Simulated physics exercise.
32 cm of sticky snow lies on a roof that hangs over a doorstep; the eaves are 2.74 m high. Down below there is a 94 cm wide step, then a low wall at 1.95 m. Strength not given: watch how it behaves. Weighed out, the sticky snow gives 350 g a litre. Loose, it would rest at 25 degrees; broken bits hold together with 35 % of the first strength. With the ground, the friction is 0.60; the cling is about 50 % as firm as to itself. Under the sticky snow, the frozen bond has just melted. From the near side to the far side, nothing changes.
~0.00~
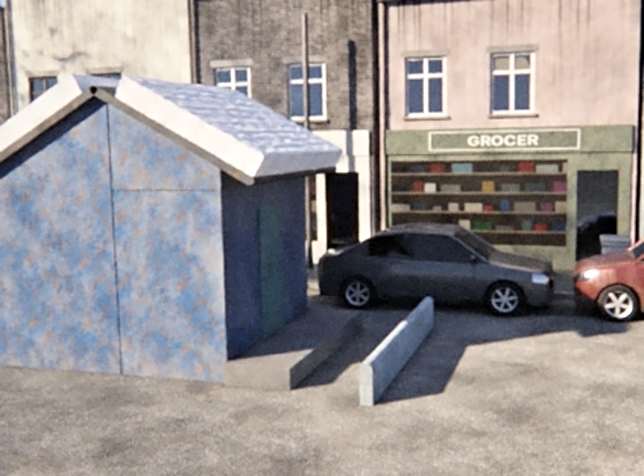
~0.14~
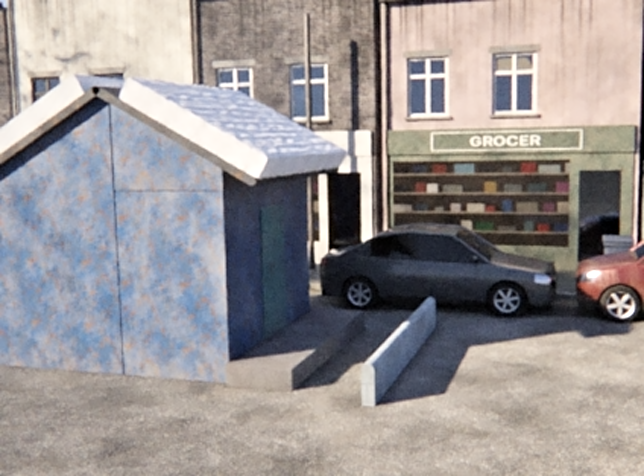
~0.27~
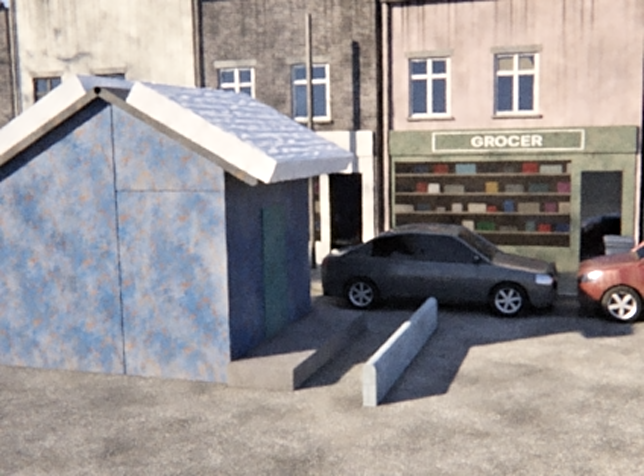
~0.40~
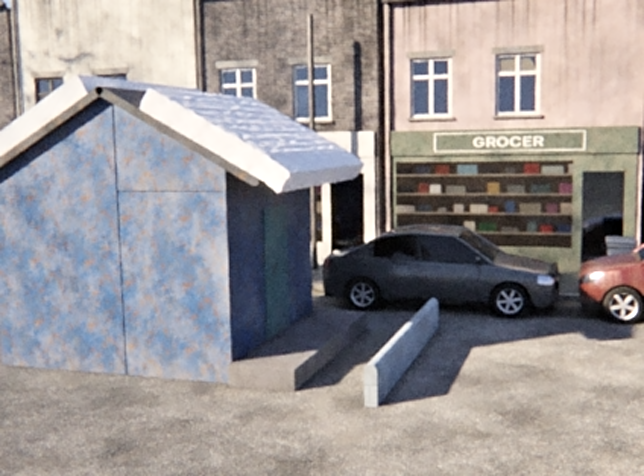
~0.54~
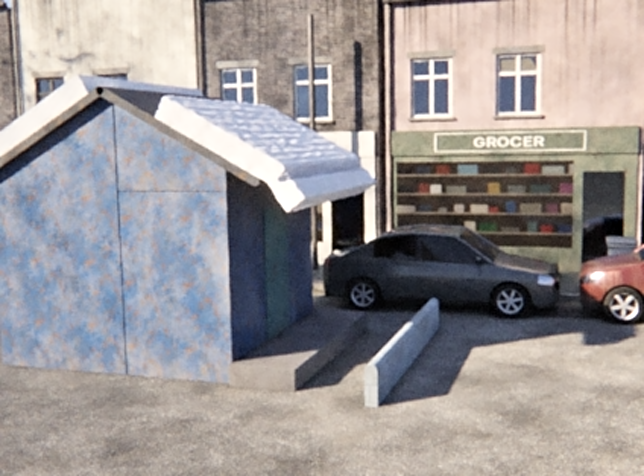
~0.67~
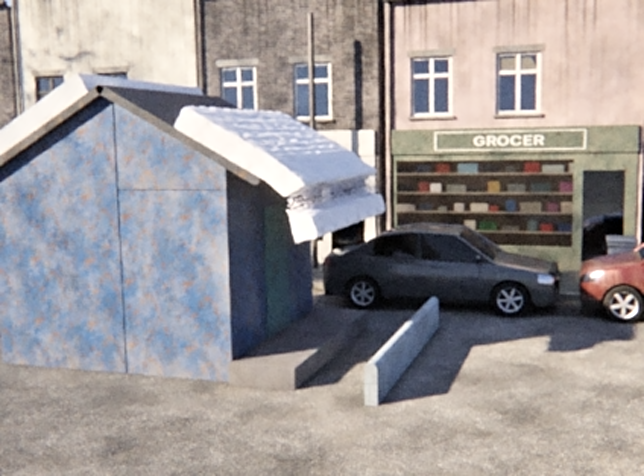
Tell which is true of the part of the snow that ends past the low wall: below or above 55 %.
It comes out above.
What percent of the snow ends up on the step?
It works out at some 0 per cent.
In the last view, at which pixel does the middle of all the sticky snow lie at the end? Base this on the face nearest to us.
The middle is near (438, 394) in that view.
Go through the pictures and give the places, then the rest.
The first picture shows foremost bit of the sticky snow at (263, 159), 3 % of it past the eaves, in one piece.
The second picture shows foremost bit of the sticky snow at (267, 160), its middle shifted 3.6 cm, 4 % of it past the eaves, in one piece.
The third picture shows foremost bit of the sticky snow at (276, 165), its middle shifted 14 cm, 9 % of it past the eaves, in one piece.
The fourth picture shows foremost bit of the sticky snow at (289, 176), its middle shifted 32 cm, 17 % of it past the eaves, in one piece.
The fifth picture shows foremost bit of the sticky snow at (303, 195), its middle shifted 58 cm, 28 % of it past the eaves, cracking.
The sixth picture shows foremost bit of the sticky snow at (316, 237), its middle shifted 91 cm, 42 % of it past the eaves, cracking.
After 1.10 s, 29 % is still on the roof and 0 % is past the low wall.
After 1.60 s, none is still on the roof and 62 % is past the low wall.
After 2.10 s, none is still on the roof and 62 % is past the low wall.
After 2.60 s, none is still on the roof and 62 % is past the low wall.
After 2.70 s, none is still on the roof and 62 % is past the low wall.
